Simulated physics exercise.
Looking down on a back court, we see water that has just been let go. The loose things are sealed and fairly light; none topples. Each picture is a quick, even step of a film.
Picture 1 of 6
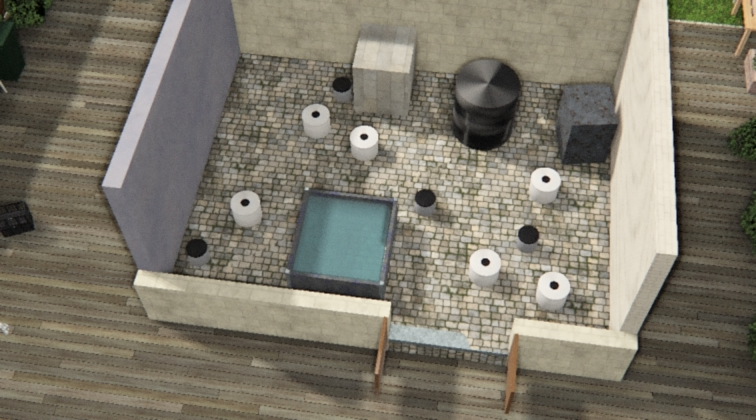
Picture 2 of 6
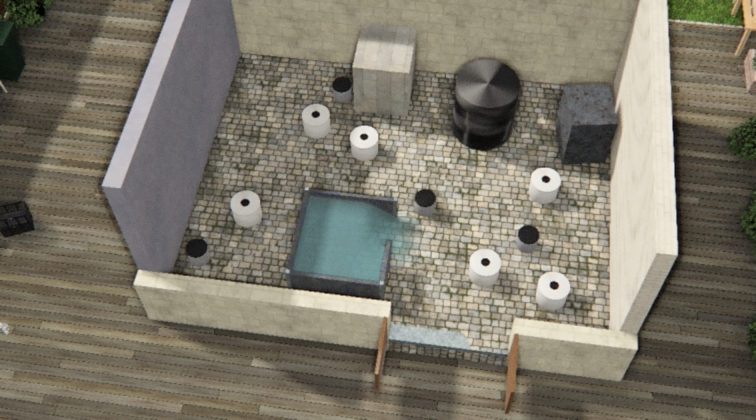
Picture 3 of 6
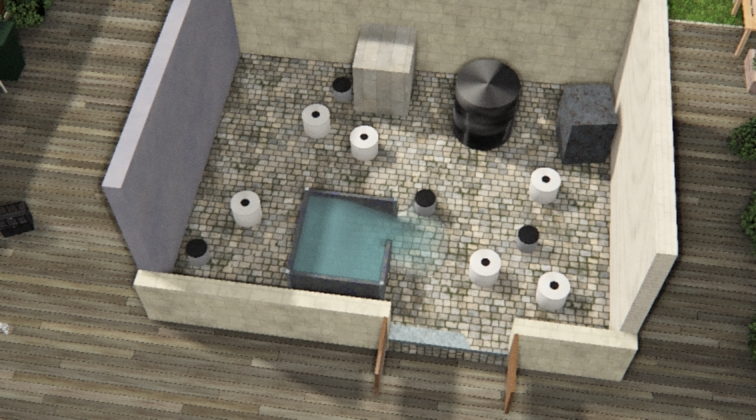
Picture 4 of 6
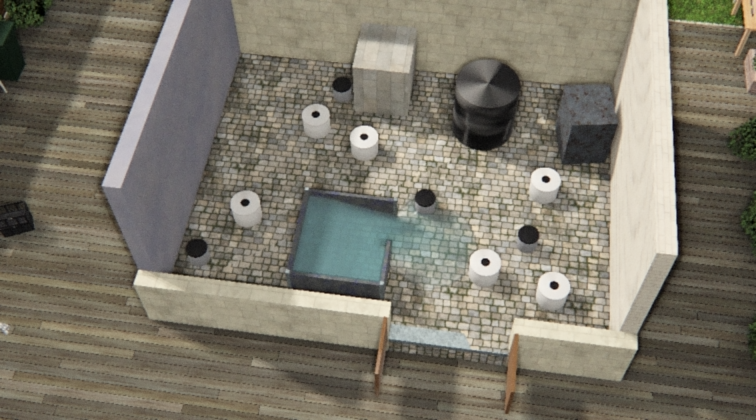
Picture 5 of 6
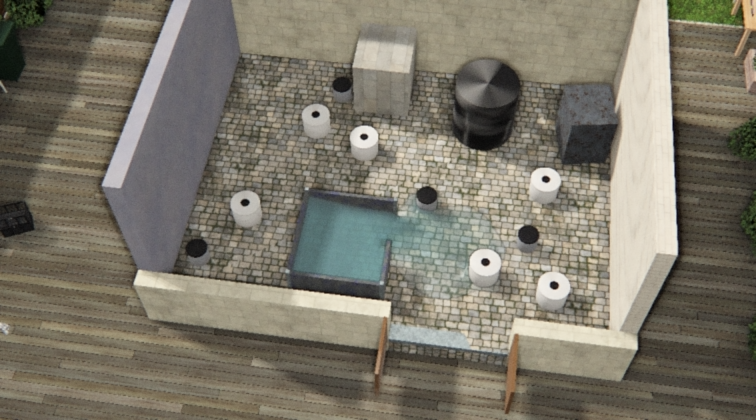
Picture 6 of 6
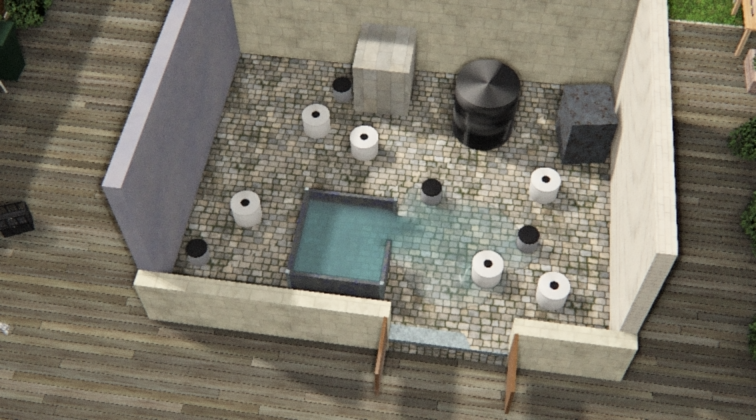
Water pours from the right side of a square tank, spreads over paving, and nudges a small dark pot.
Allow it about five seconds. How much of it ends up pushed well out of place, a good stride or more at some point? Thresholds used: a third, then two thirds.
A third to two thirds.
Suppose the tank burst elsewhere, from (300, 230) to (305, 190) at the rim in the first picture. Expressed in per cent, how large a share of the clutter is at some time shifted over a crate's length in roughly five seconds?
Estimate: Some 30 per cent.
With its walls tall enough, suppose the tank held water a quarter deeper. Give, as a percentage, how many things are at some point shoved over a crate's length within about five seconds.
Roughly 50 per cent of them.
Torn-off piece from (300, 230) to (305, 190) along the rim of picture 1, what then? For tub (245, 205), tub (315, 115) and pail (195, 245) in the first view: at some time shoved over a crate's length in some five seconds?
The first: Got that far; the second: Never got that far; the third: Got that far.
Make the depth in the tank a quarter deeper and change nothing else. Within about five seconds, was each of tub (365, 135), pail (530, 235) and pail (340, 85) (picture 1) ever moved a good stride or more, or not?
Respectively, never gets that far, gets that far, never gets that far.
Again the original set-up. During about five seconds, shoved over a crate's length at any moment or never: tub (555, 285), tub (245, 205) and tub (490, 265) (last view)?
Item one gets that far, item two never gets that far, item three gets that far.
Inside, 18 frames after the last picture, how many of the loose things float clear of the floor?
That would be 4.
A moment on, 1 of 10 are well off their spots; 0 afloat.
Next, 4 of 10 are well off their spots; 2 afloat.
Later, 5 of 10 are well off their spots; 4 afloat.
In the end, 5 of 10 are well off their spots, and 5 have been at some point; 4 afloat.
